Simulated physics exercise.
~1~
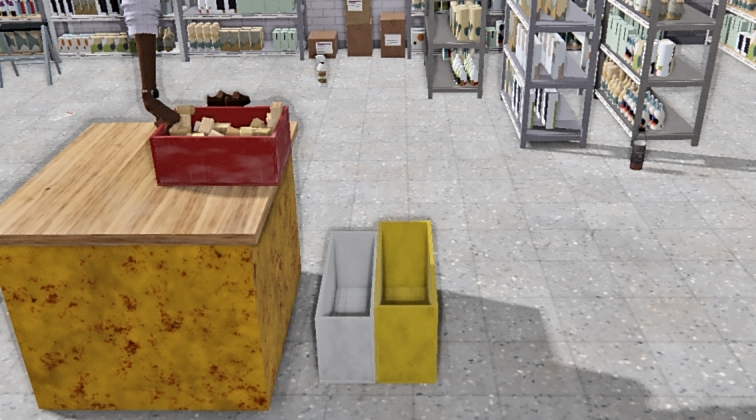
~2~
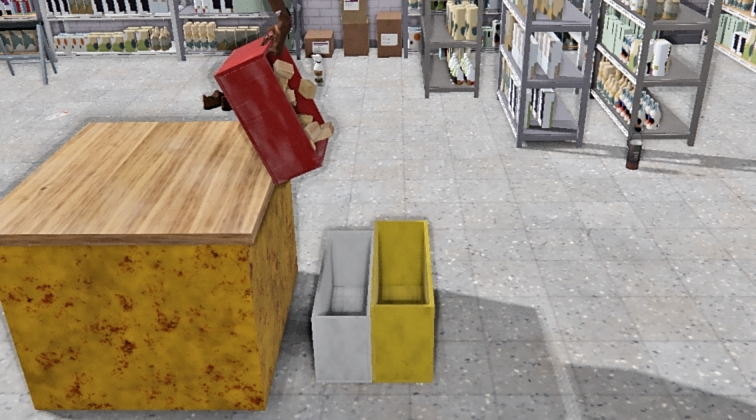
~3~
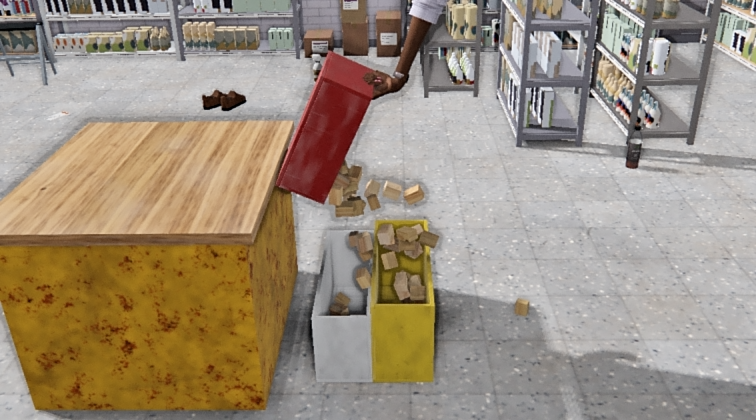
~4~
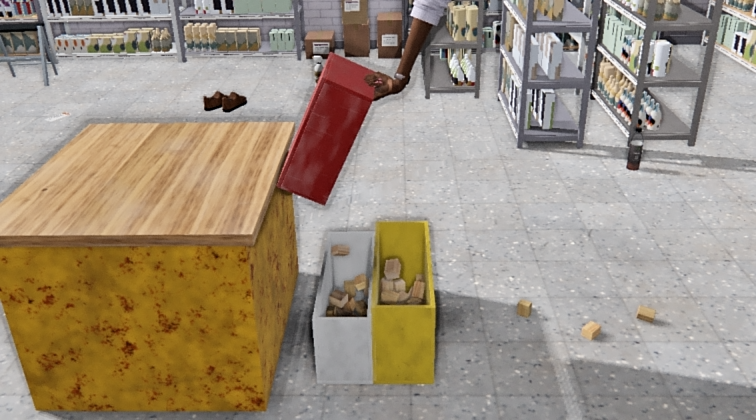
We see a hand lift a red box of small wooden blocks from a bench and tip it steeply over its right edge, spilling the blocks downward. They land in a white trough and a yellow bin beyond it, while three end up on the floor to the right.
